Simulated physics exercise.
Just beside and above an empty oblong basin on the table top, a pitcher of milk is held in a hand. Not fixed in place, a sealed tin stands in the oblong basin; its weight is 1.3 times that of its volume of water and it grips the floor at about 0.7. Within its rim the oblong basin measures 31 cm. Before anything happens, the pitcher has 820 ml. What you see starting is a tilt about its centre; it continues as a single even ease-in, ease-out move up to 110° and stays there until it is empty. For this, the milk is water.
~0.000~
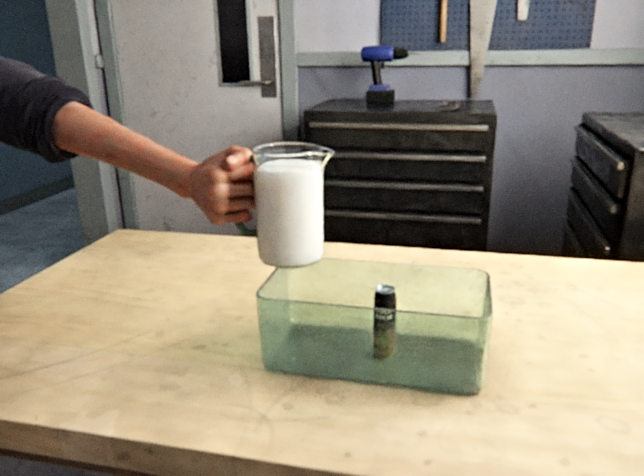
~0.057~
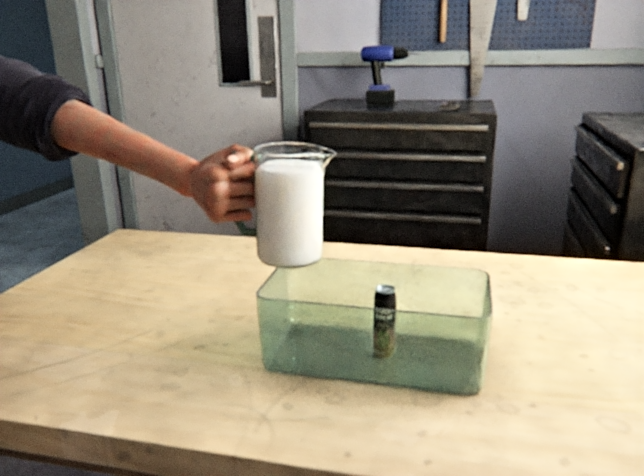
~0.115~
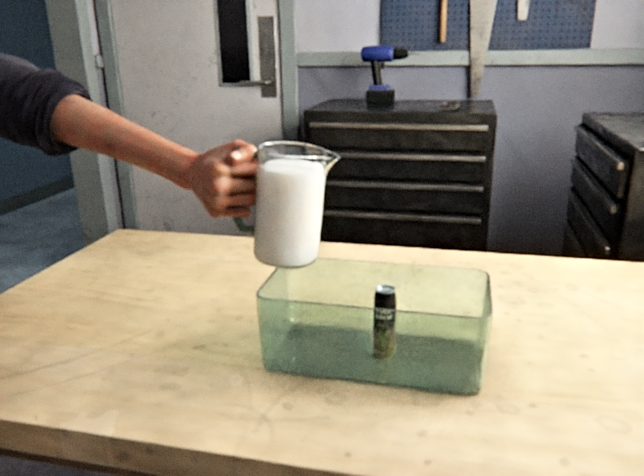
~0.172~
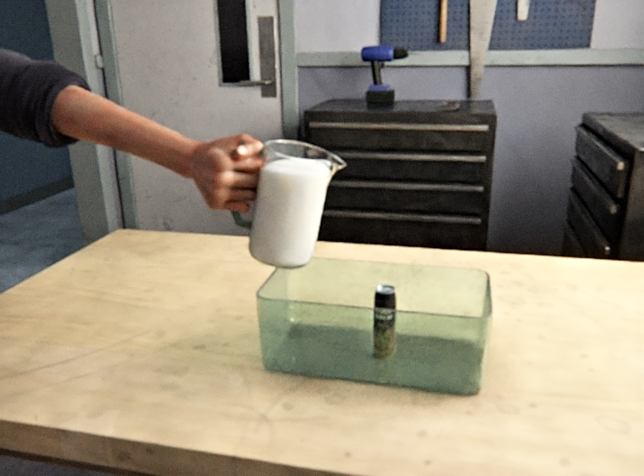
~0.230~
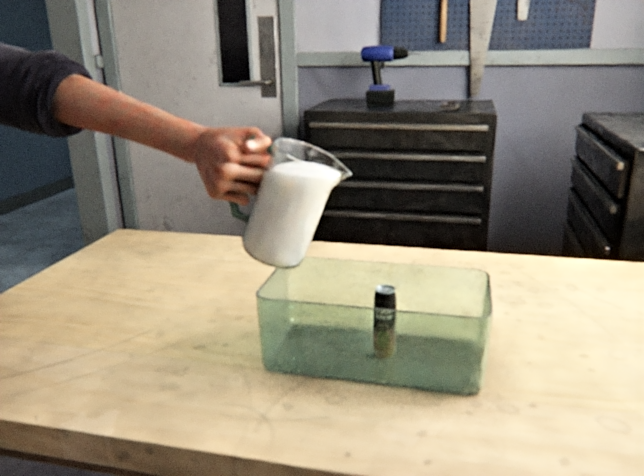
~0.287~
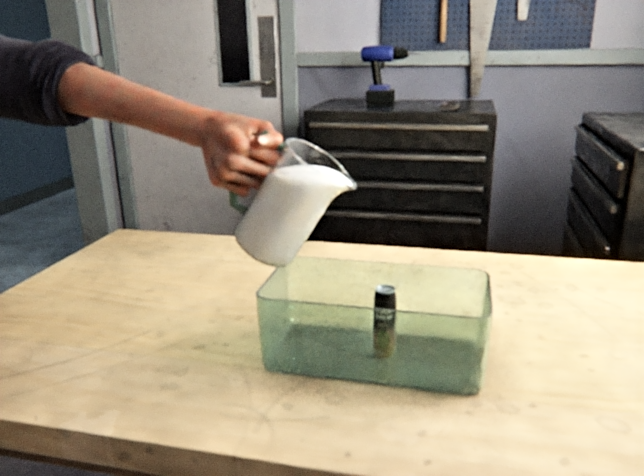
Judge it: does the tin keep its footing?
Looks like it will overturn.
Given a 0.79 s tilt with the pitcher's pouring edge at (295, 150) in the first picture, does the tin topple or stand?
After that, the tin stays vertical.
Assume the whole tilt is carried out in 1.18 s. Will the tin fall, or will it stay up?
The tin tumbles.
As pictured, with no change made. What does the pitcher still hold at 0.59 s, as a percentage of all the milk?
Still held: Roughly 72 % of the total.
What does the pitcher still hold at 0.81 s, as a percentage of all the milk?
26 %.
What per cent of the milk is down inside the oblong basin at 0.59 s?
Roughly 14 per cent.
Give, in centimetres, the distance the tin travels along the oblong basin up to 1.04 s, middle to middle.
It has moved some 8 cm.
By 0.59 s the tilt is 93° and 72 per cent is still to pour; the tin stands where it began.
By 0.81 s the tilt is 110° and 25 per cent is still to pour; the tin leans 9°.
By 1.04 s the tilt is 110° and 3 per cent is still to pour; the tin lies on its side.
By 1.29 s the tilt is 110° and 0 per cent is still to pour; the tin lies on its side.
At rest the tin lies on its side.
